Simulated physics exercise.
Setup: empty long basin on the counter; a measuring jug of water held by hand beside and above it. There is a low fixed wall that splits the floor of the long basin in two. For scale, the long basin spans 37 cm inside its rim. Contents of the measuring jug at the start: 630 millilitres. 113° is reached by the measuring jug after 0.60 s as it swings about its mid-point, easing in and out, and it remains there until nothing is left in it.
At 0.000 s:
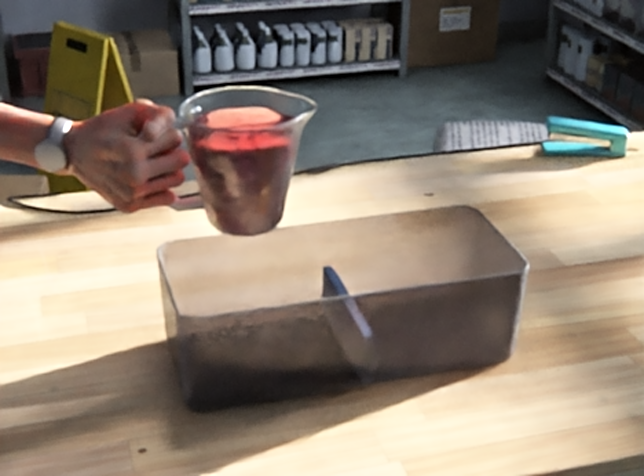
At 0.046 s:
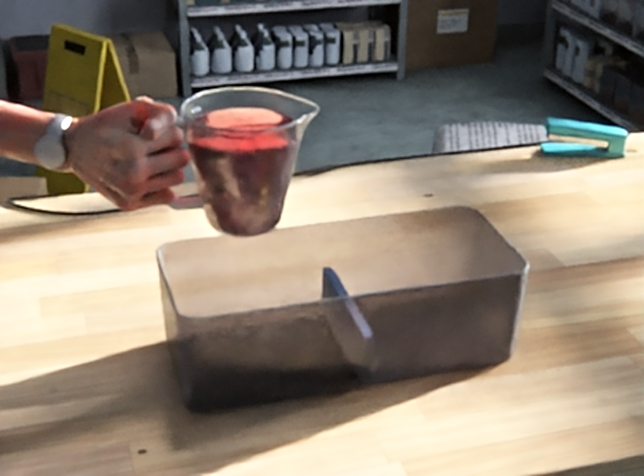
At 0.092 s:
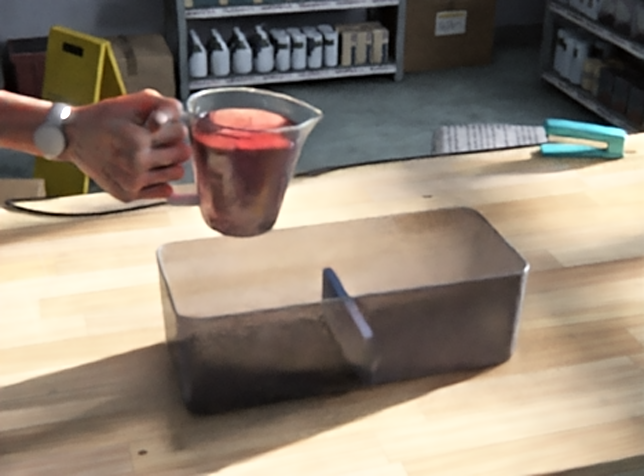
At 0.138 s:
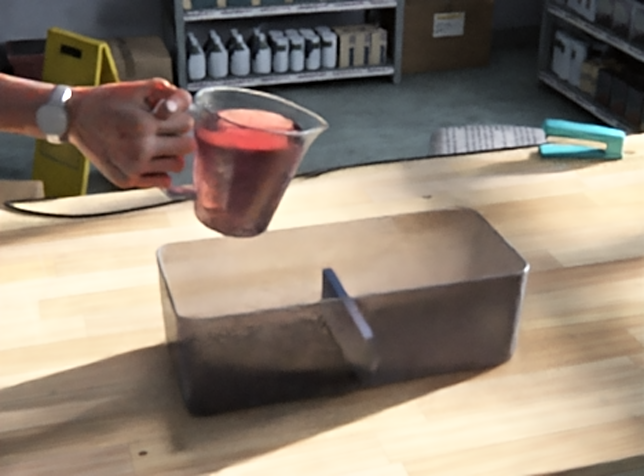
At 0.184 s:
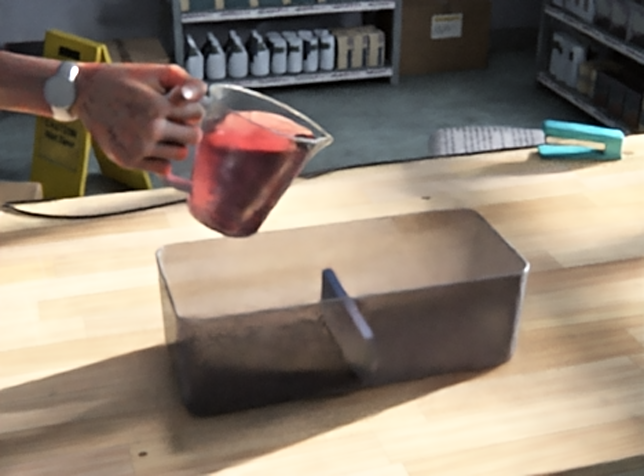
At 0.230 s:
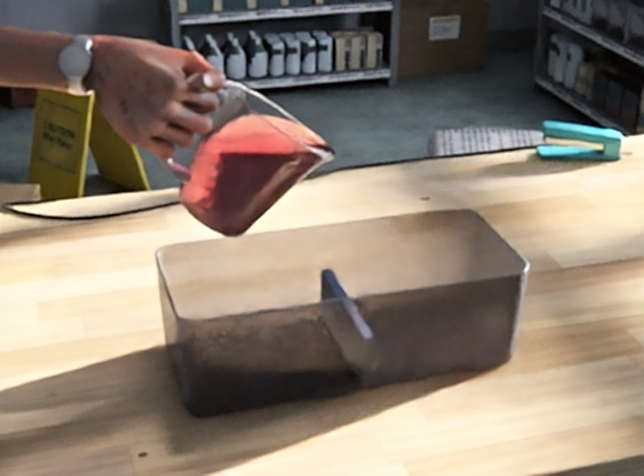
A hand tilts a glass jug of red liquid rightward above an empty divided basin.
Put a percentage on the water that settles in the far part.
Roughly 45 per cent ends up there.
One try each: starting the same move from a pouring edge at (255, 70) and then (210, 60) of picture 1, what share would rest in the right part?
Try 1: 5 %; try 2: 5 %.
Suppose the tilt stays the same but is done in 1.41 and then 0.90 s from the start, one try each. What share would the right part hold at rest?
75 then 60 %.
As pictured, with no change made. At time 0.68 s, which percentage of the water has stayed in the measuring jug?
Remaining share: Approx. 3 %.
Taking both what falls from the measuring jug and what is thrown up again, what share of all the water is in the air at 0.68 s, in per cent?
Some 6 per cent.
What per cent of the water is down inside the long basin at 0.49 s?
Around 42 percent.
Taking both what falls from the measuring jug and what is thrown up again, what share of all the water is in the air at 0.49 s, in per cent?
About 20 per cent.
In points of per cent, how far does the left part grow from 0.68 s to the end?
That amounts to roughly 5 per cent of the whole.
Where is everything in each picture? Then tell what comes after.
The first frame shows tilt 0°; pouring edge (317, 103); surface from (186, 129) to (298, 119); the long basin's rim runs from (166, 281) to (501, 236); the wall's top is at (347, 300).
The second frame shows tilt 2°; pouring edge (318, 106); surface from (187, 129) to (298, 120).
The third frame shows tilt 6°; pouring edge (322, 112); surface from (192, 125) to (300, 124).
The fourth frame shows tilt 14°; pouring edge (328, 122); surface from (199, 125) to (306, 127).
The fifth frame shows tilt 24°; pouring edge (332, 137); surface from (203, 131) to (316, 131).
The sixth frame shows tilt 36°; pouring edge (334, 155); surface from (200, 149) to (330, 145); 1 per cent is over the edge.
By 0.49 s the tilt is 104° and 38 per cent is still to pour, 7 is left of the wall and 36 right of it.
By 0.68 s the tilt is 113° and 3 per cent is still to pour, 48 is left of the wall and 44 right of it.
By 0.88 s the tilt is 113° and 0 per cent is still to pour, 52 is left of the wall and 45 right of it.
By 1.10 s the tilt is 113° and 0 per cent is still to pour, 52 is left of the wall and 45 right of it.
At rest 52 per cent lies left of the wall, 45 right of it and 2 outside.
